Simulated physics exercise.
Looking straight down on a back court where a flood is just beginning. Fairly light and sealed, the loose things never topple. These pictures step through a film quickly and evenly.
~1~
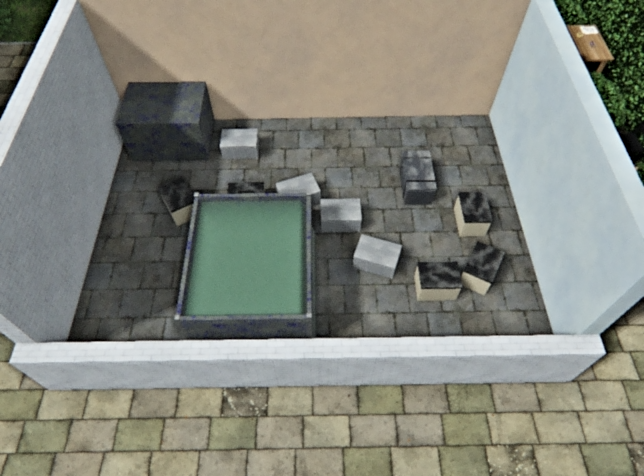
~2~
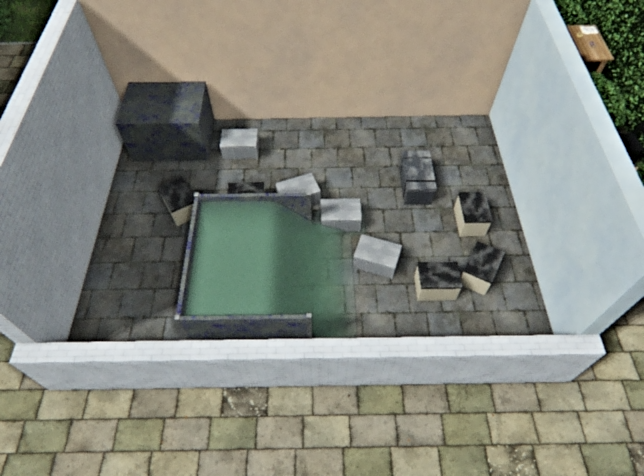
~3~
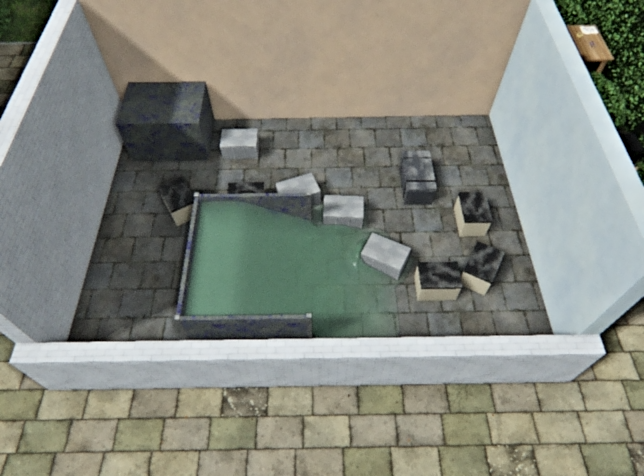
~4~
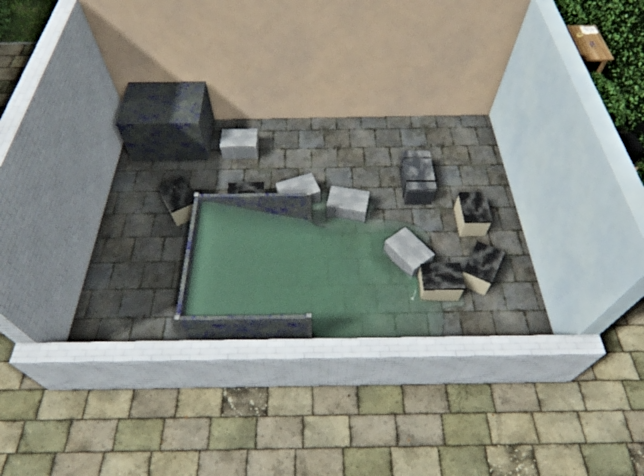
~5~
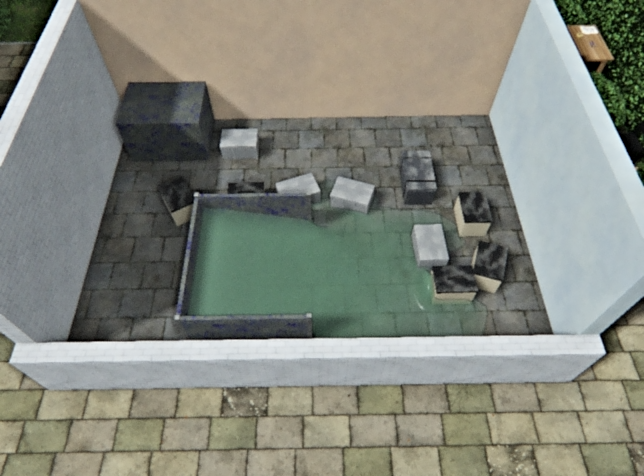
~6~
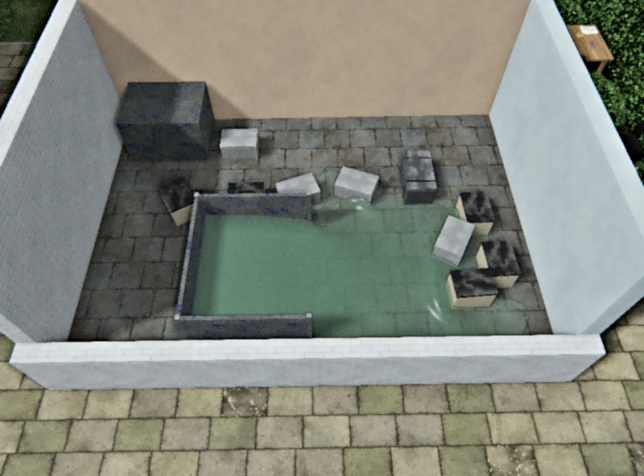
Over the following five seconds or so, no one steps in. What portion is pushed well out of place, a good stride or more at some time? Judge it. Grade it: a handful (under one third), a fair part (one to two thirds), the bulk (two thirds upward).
The bulk.
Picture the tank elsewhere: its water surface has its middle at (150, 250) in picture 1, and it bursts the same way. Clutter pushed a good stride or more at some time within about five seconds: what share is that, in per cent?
Roughly 80 per cent.
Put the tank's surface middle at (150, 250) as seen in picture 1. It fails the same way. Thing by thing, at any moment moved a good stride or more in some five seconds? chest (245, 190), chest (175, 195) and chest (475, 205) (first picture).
The three, one by one: Short of that, short of that and past that mark.
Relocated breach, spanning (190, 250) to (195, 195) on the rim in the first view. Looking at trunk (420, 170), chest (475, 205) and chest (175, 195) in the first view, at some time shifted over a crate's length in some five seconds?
Here is how they go, in order: Dislodged that far, fails to go that far, and dislodged that far.
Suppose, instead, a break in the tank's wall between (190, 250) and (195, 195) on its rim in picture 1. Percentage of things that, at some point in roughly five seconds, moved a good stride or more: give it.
Around 40 in a hundred.
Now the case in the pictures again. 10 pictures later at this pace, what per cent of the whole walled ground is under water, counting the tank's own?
55 %, give or take.
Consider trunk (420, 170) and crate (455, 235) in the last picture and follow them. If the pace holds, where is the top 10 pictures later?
Close to pixel (466, 107) and pixel (467, 183).
A moment on, 5 of 10 are well off their spots; 1 afloat.
Next, 6 of 10 are well off their spots; 5 afloat.
Later, 6 of 10 are well off their spots; 5 afloat.
In the end, 7 of 10 are well off their spots, and 7 have been at some point; 6 afloat.
